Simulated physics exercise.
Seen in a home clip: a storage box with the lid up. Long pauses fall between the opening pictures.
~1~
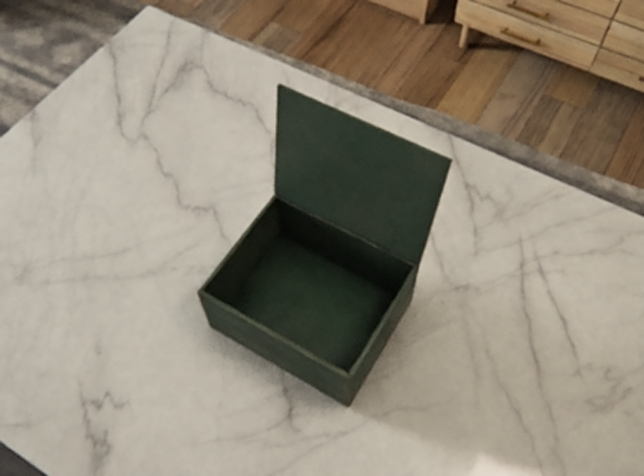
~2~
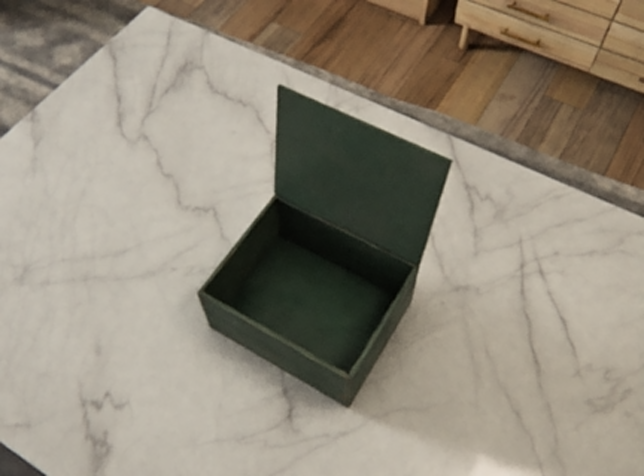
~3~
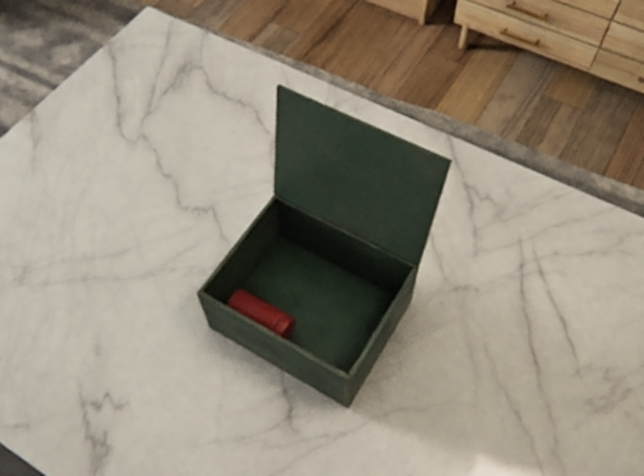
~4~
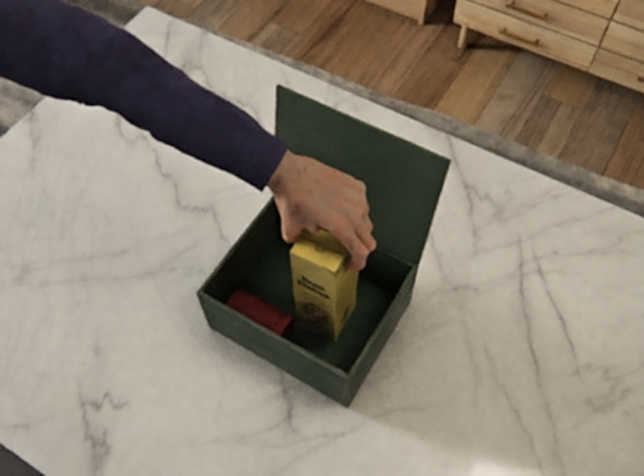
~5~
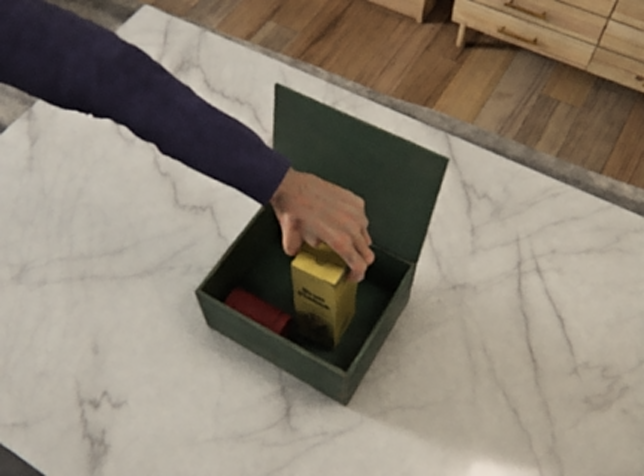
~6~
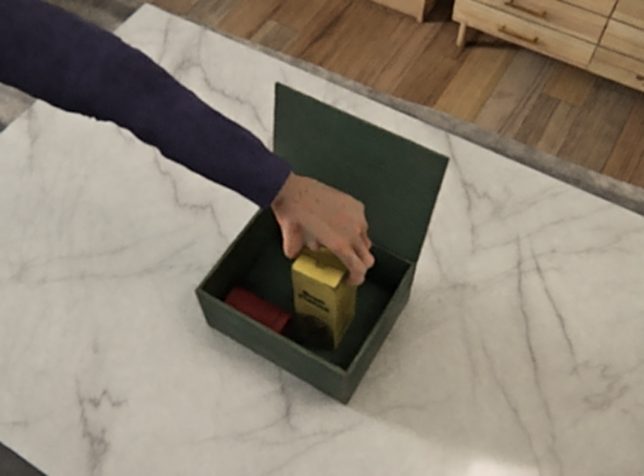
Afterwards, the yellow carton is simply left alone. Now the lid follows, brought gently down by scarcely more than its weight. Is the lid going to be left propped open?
Yes, it stays propped open.
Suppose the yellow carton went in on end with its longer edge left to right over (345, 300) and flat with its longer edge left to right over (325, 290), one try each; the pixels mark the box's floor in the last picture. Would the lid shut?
Case one: Lid stays raised; case two: Lid goes down.
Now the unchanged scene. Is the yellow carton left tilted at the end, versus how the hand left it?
By the end it has kept its angle.
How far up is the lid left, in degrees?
It stays some 55° above the rim.
Then, 1.20 s after the last picture, lid 85° above the rim.
Then, 1.50 s after the last picture, lid 63° above the rim.
Then, 3.70 s after the last picture, lid 55° above the rim.
At rest, lid 56° above the rim; both in place. Seen from the same camera at the end, yellow carton near (327, 293).
